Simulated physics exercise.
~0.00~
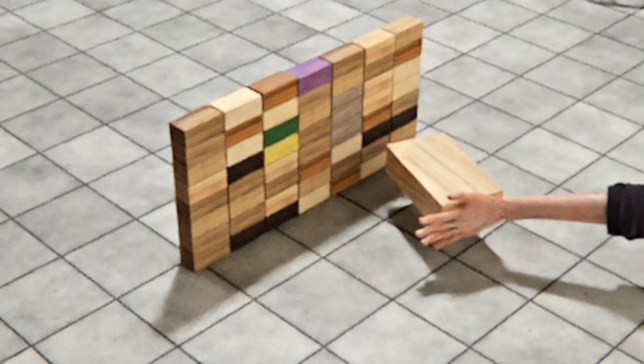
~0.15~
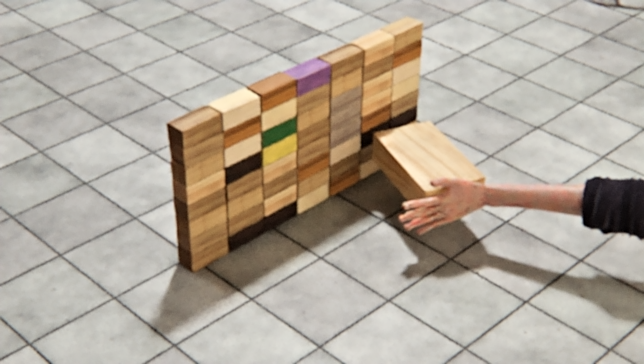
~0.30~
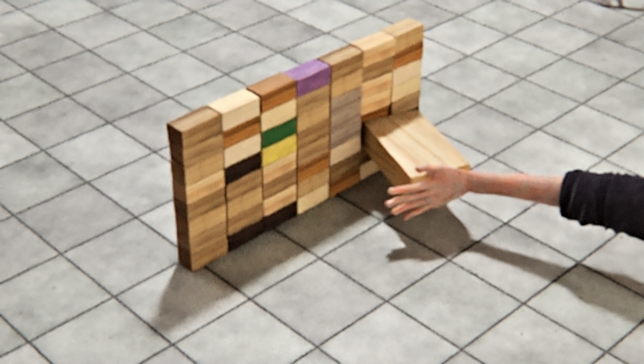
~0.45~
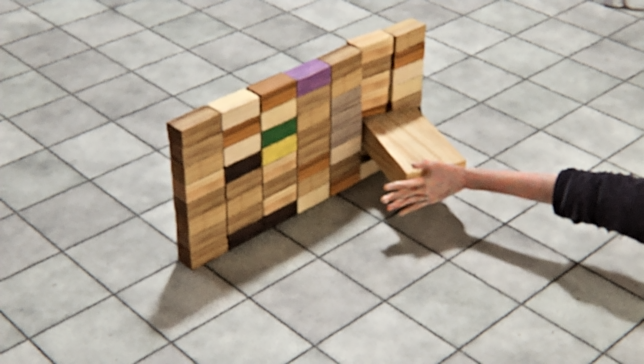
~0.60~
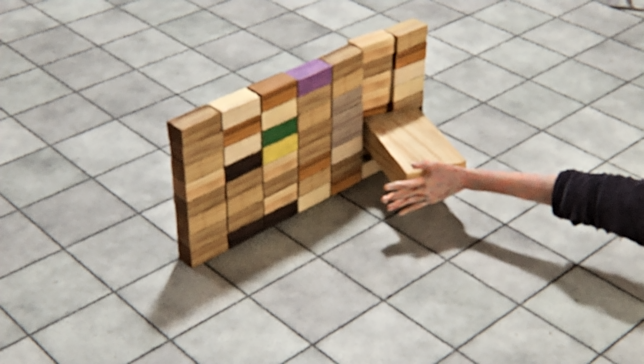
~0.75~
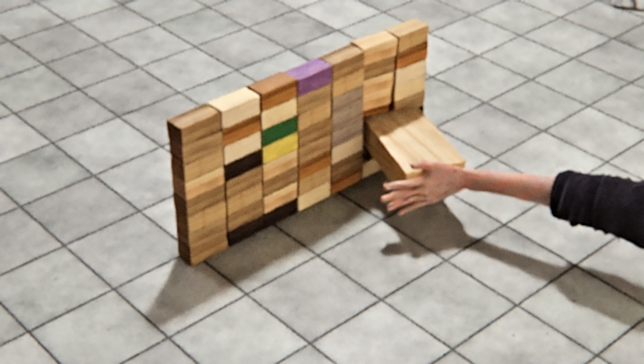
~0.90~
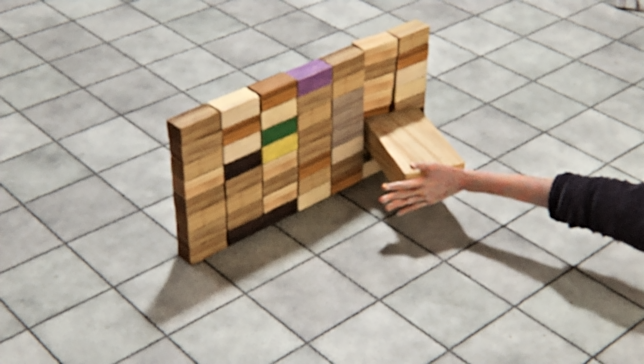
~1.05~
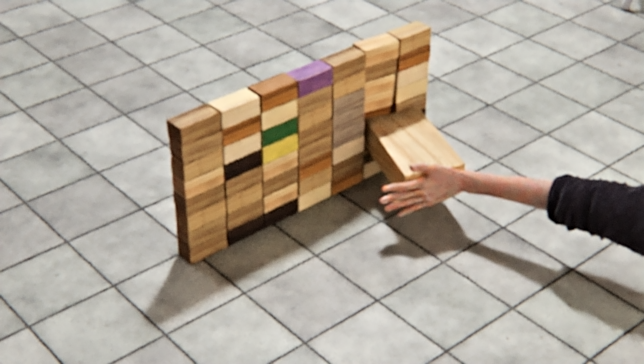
On a grey tiled floor, a hand pushed a long wooden block into the right part of a thin wall of wooden blocks, then stopped with it resting there, and the wall stayed standing, its green, yellow and purple blocks still in place.
